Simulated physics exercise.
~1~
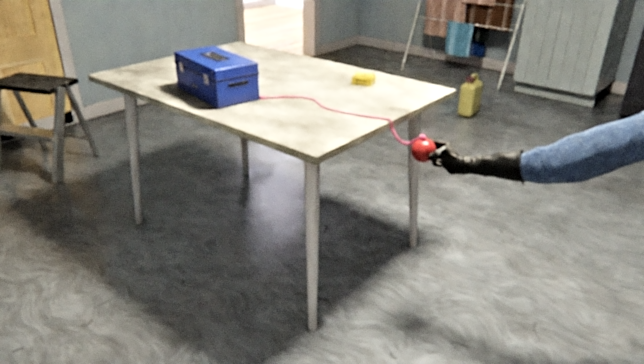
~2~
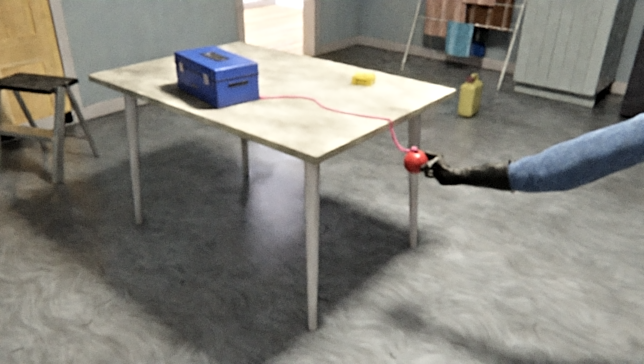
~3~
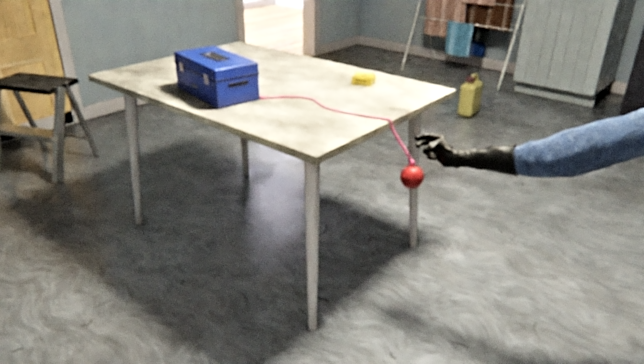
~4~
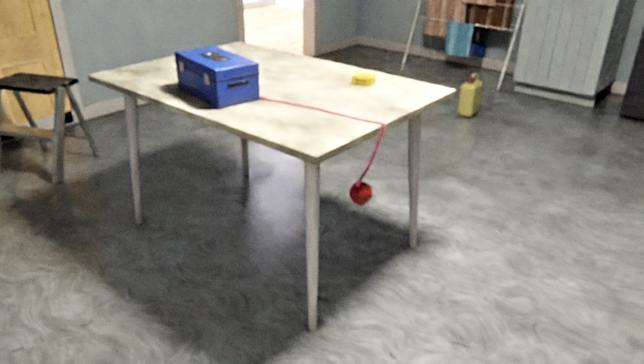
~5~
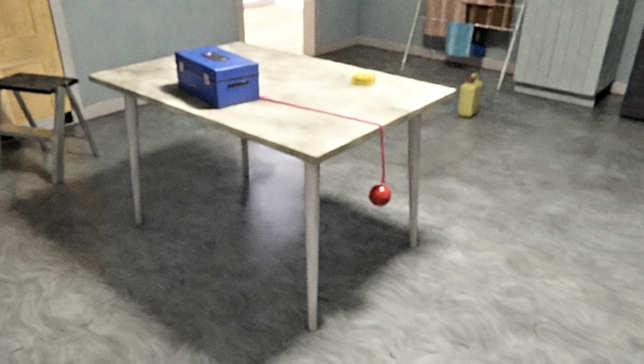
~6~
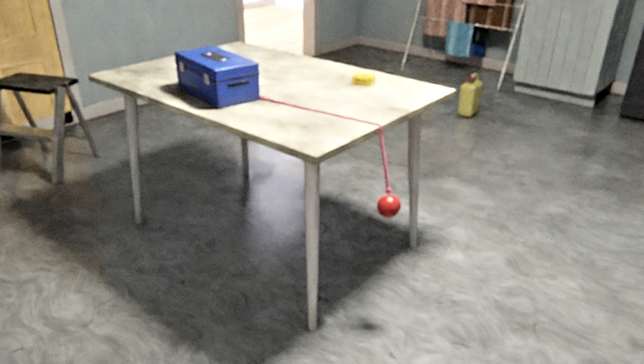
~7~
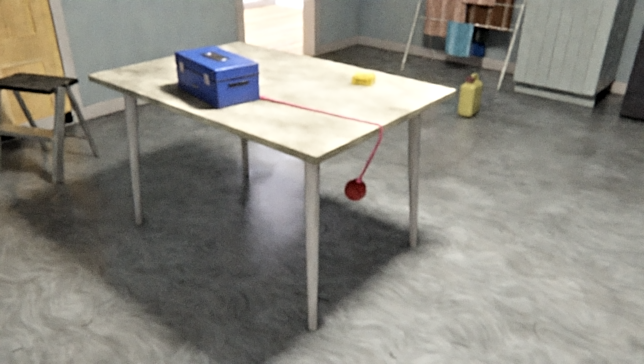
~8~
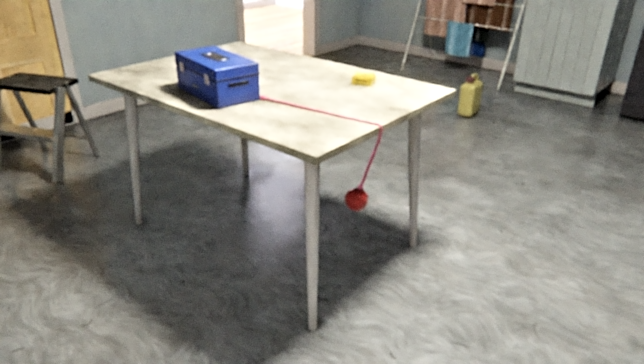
A red apple on a red cord running to a blue toolbox is released by a gloved hand beside a table, drops and swings left and right below the edge, and ends hanging in the air, while the toolbox and a small yellow box stay in place on top.
